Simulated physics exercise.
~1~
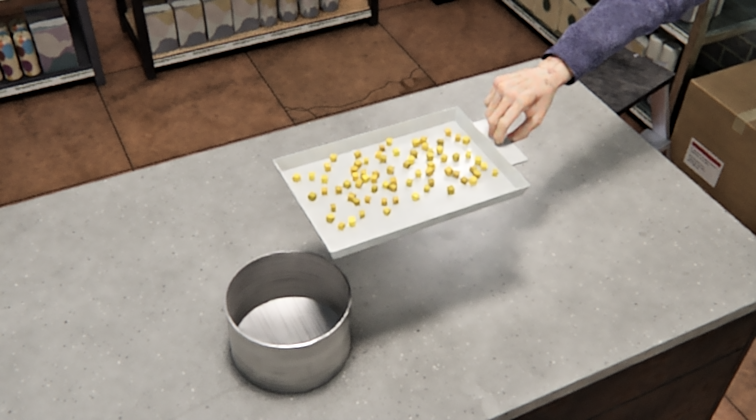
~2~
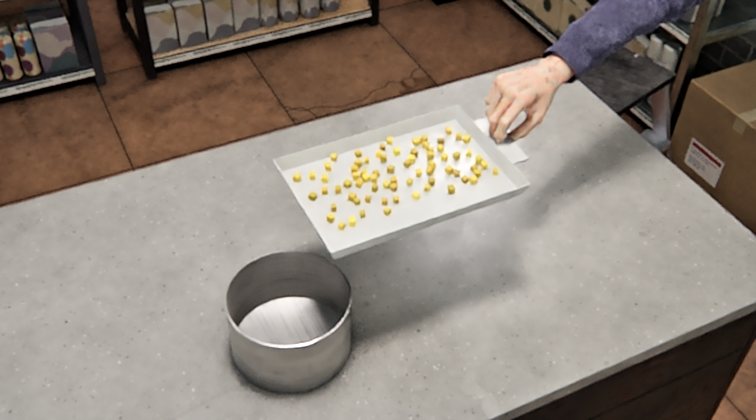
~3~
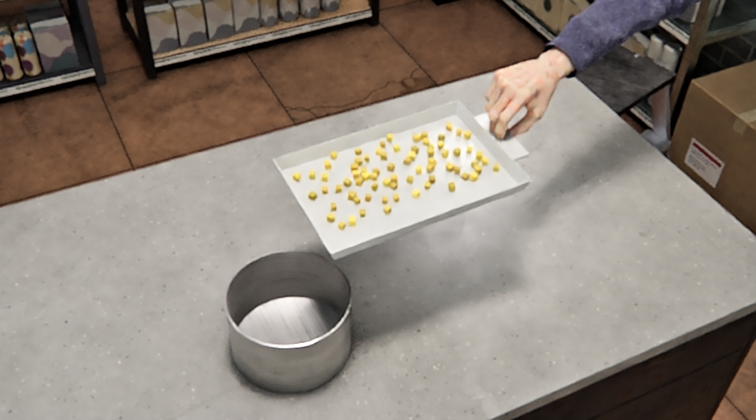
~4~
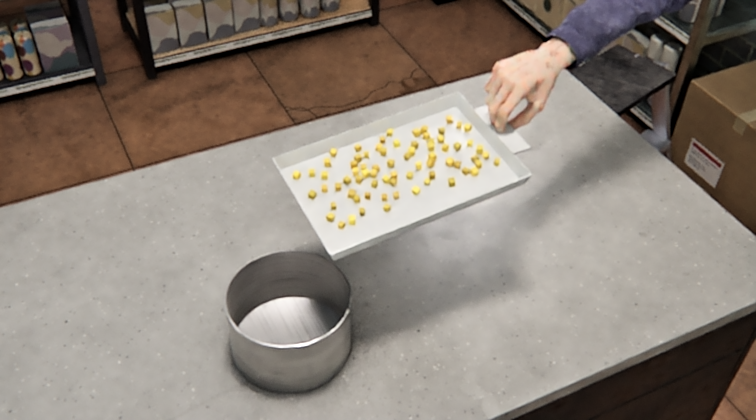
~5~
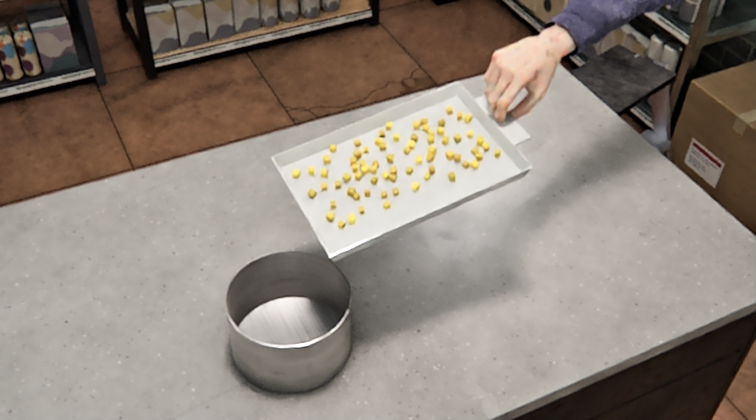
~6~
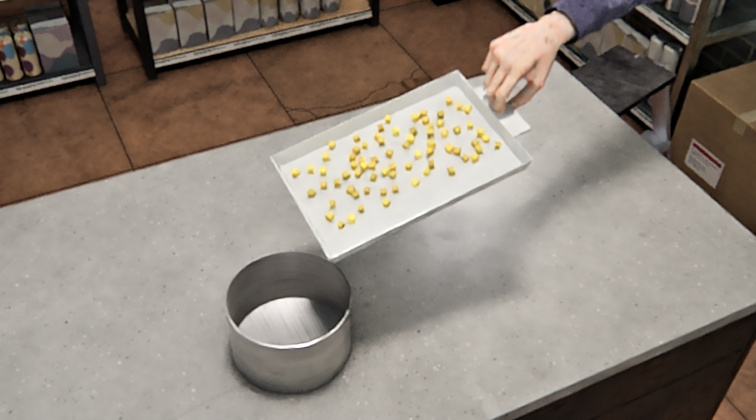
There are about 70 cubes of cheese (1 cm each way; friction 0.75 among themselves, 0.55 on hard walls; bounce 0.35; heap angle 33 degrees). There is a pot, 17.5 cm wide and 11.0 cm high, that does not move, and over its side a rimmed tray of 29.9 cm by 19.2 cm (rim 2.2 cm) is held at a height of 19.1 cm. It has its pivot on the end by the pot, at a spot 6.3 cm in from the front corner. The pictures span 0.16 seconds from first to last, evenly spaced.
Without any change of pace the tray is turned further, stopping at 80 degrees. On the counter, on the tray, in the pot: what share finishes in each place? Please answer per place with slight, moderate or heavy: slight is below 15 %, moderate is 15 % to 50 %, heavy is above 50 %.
Per place: Counter slight, left on the tray slight, pot heavy.
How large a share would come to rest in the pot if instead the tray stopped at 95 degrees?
Roughly 100 %.
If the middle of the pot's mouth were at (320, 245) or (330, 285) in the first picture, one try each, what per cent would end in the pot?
Try one: ~ 0 %; try two: ~ 70 %.
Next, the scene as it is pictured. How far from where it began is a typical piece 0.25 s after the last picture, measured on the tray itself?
By then it sits near 1 cm from where it began.
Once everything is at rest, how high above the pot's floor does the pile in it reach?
I'd say near 2.0 centimetres.
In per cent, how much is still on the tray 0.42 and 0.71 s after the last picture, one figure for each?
Sequence: 100; 15.
Then, 0.25 s after the last picture, tilt 47 degrees; the tray holds 100 %, the pot 0 %.
Then, 0.42 s after the last picture, tilt 69 degrees; the tray holds 100 %, the pot 0 %.
Then, 0.71 s after the last picture, tilt 80 degrees; the tray holds 15 %, the pot 80 %.
In the end, counter 0 %, tray 5 %, pot 95 %.
